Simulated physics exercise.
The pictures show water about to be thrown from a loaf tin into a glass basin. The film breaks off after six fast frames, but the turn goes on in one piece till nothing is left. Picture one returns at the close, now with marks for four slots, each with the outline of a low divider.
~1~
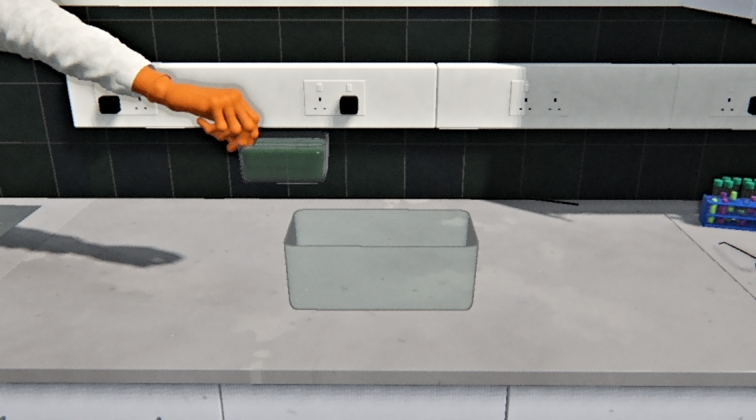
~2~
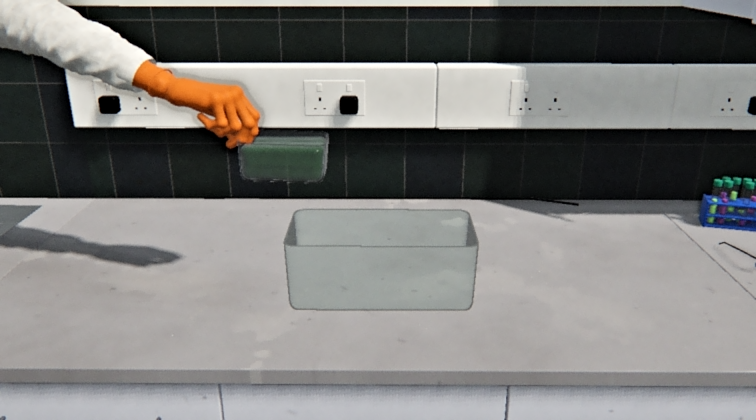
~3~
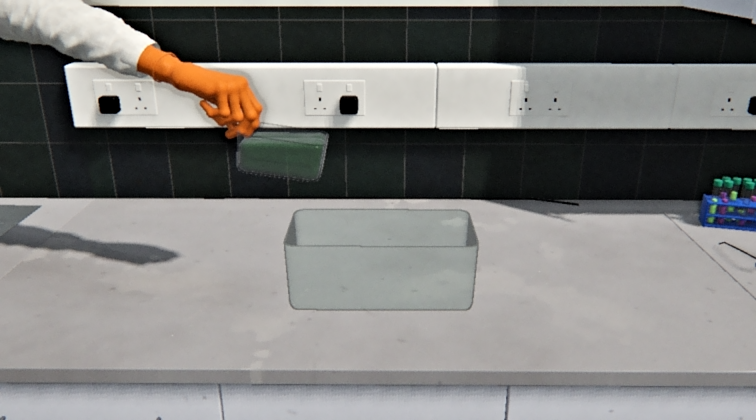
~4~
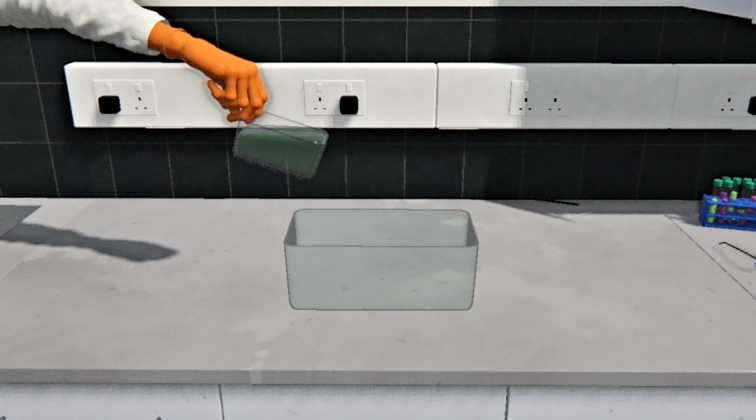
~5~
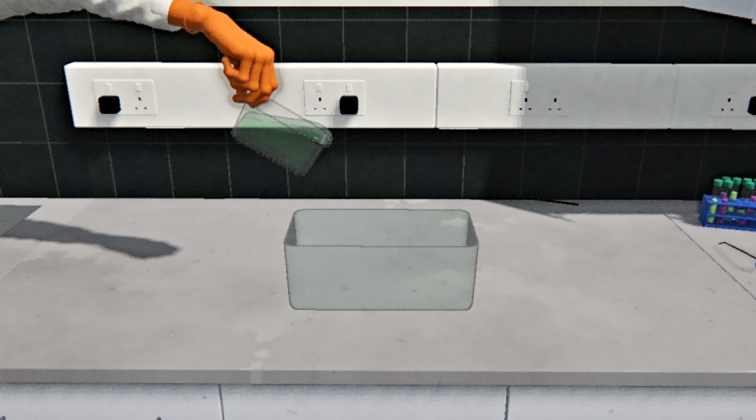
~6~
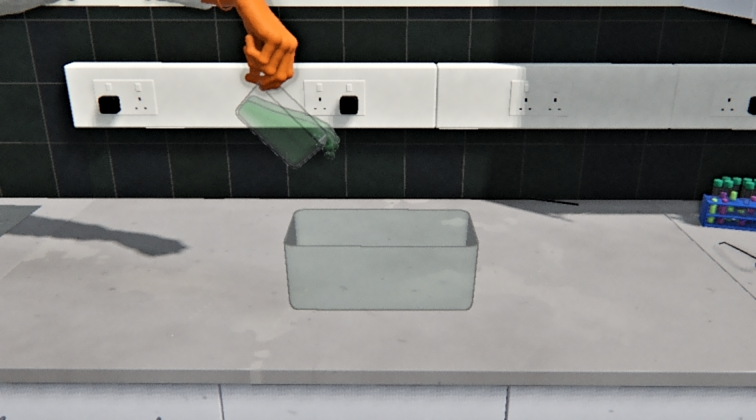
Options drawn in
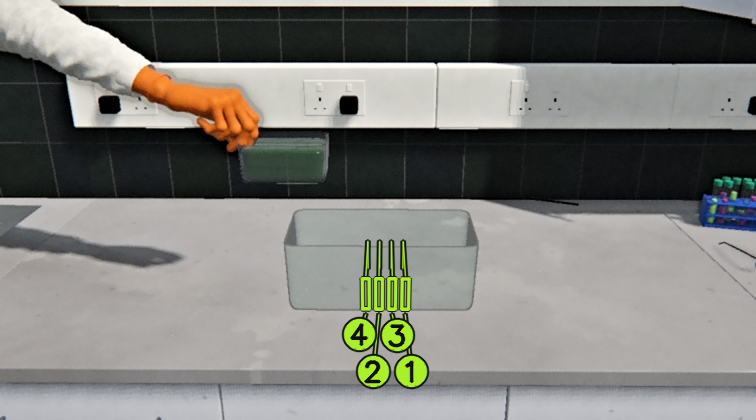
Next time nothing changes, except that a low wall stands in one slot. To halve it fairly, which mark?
Go for 1.
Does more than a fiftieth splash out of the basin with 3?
Yes.
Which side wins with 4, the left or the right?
The right side.
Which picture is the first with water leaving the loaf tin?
In picture 4.
On the marked copy, 1 at (405, 314); 2 at (378, 314); 3 at (392, 314); 4 at (365, 314).
If 1 is chosen, about 48 % ends left of the wall and 44 % right of it; 8 % is lost outside.
If 2 is chosen, about 21 % ends left of the wall and 72 % right of it; 7 % is lost outside.
If 3 is chosen, about 33 % ends left of the wall and 59 % right of it; 8 % is lost outside.
If 4 is chosen, about 16 % ends left of the wall and 77 % right of it; 7 % is lost outside.
